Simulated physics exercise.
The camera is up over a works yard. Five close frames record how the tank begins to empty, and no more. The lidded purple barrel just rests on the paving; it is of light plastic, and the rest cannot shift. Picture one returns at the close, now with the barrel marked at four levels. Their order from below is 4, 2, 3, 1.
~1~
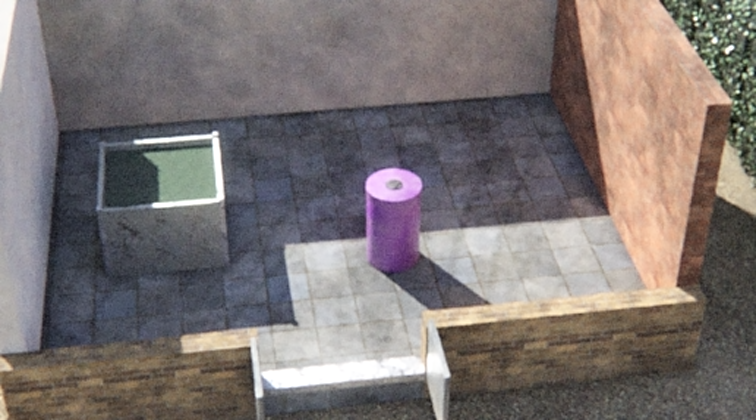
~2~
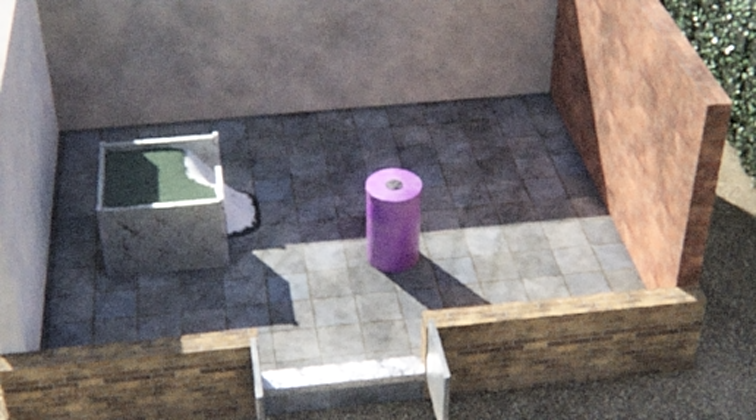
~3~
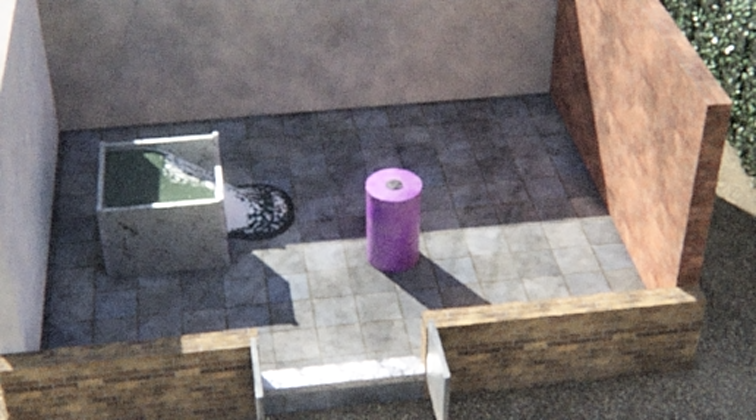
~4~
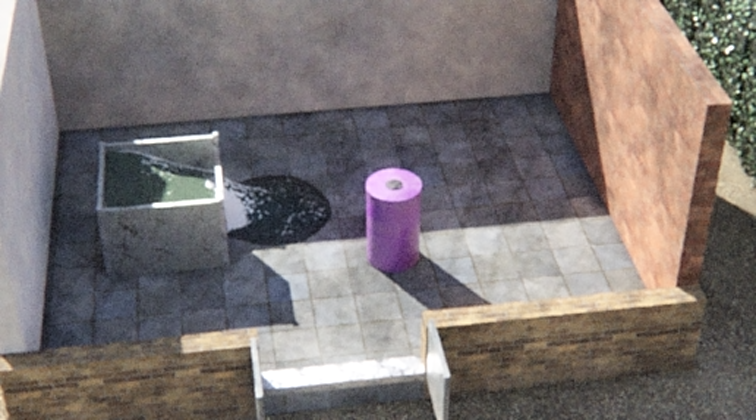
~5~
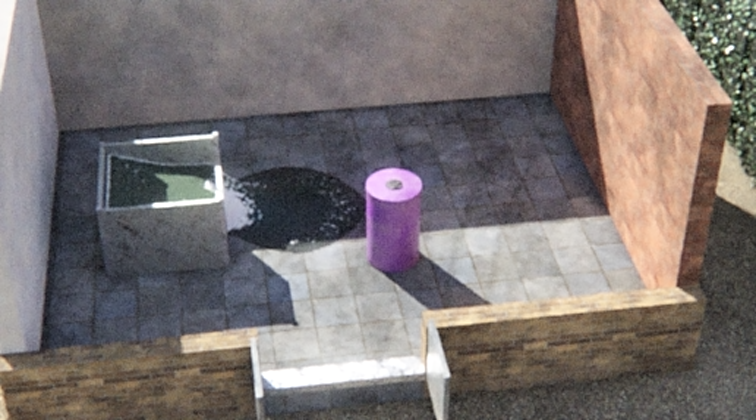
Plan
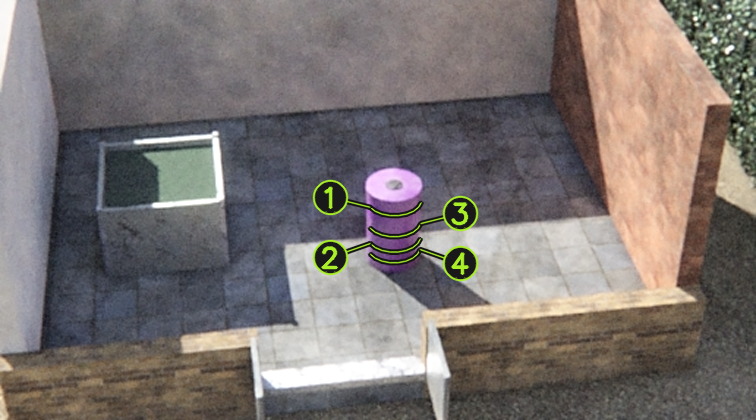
The clip opens on a walled, paved yard with a full tank at left, a still purple barrel near the middle and an open gate in front. Water pours over the tank's right side, and a dark puddle spreads steadily rightward across the paving, drawing close to the barrel.
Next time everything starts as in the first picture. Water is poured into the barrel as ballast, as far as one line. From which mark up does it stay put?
I would pick line 4.
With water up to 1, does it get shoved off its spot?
No, that is safe.
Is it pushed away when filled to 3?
No, that is safe.
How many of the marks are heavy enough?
All of the four.
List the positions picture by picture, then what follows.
The first frame shows lid of the purple barrel at (394, 184); tank full, its middle at (160, 178); open gate at (340, 324).
In the second frame, 1 % of the ground wet, in view closest to the barrel at (253, 220).
In the third frame, 2 % of the ground wet, in view closest to the barrel at (277, 229).
In the fourth frame, 4 % of the ground wet, in view closest to the barrel at (312, 225).
The fifth frame shows lid of the purple barrel at (394, 184); 7 % of the ground wet, in view closest to the barrel at (347, 226).
On the marked copy, 1 at (398, 215); 2 at (398, 252); 3 at (398, 236); 4 at (398, 262); from the bottom up 4, 2, 3, 1.
With 1, it does not move.
With 2, it does not move.
With 3, it does not move.
With 4, it shifts by a finger or two and stays.
